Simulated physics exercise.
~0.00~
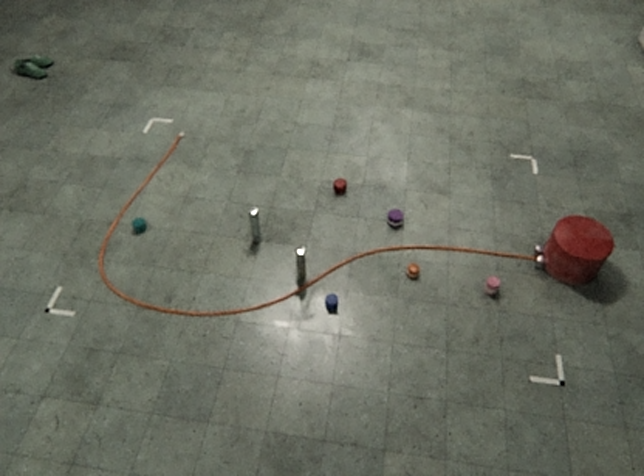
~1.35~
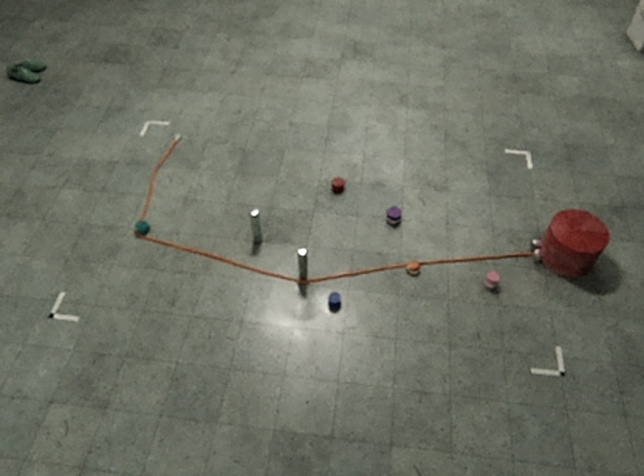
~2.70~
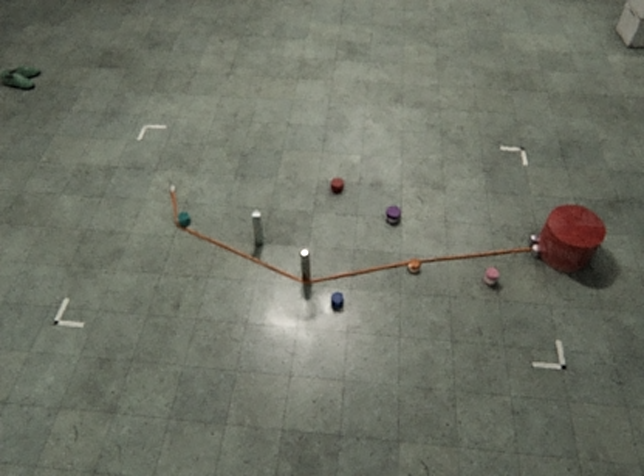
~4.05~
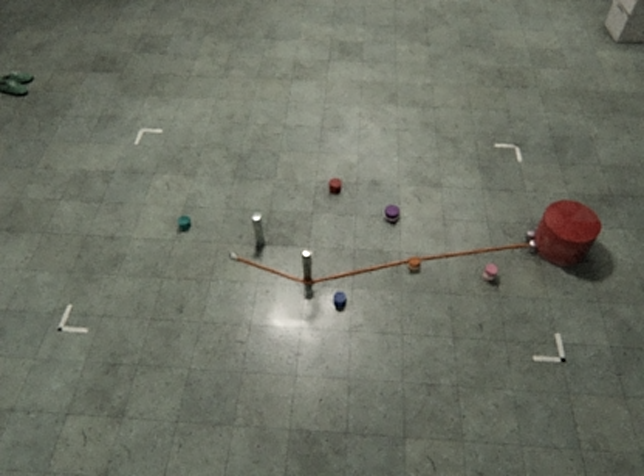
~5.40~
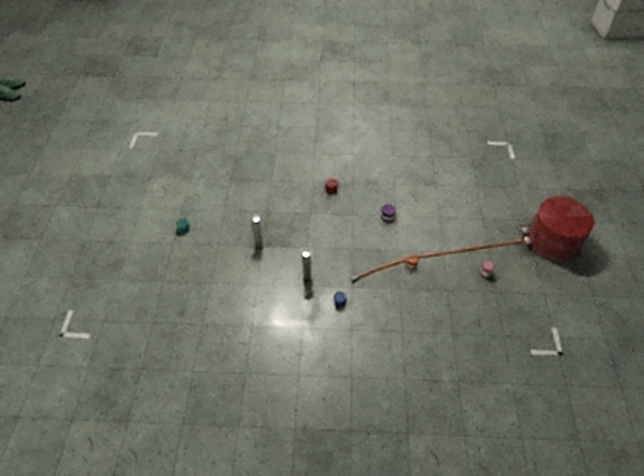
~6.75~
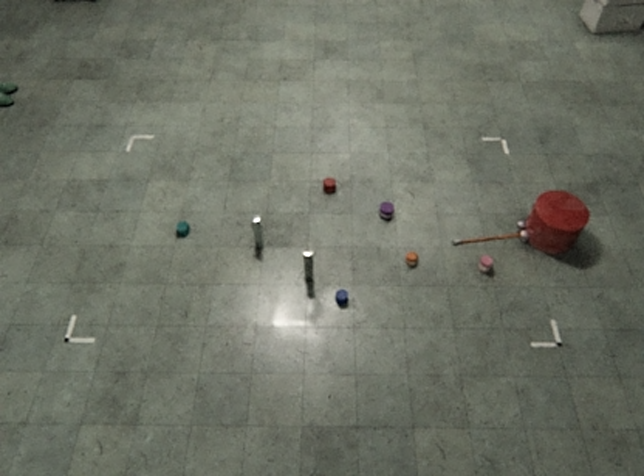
To begin with, a long orange lead curves loosely across a grey tiled floor from a red drum-shaped machine at the right, passing two steel posts and six small coloured objects. The lead draws tight, bending at the teal tub and at the nearer post. As it keeps pulling in, it drags the teal tub a short way right, then slips off and leaves it there. The free end slides past the nearer post and then the orange jar, which hardly stirs. Finally, only a short length sticks out from the machine, with the other objects still in place.
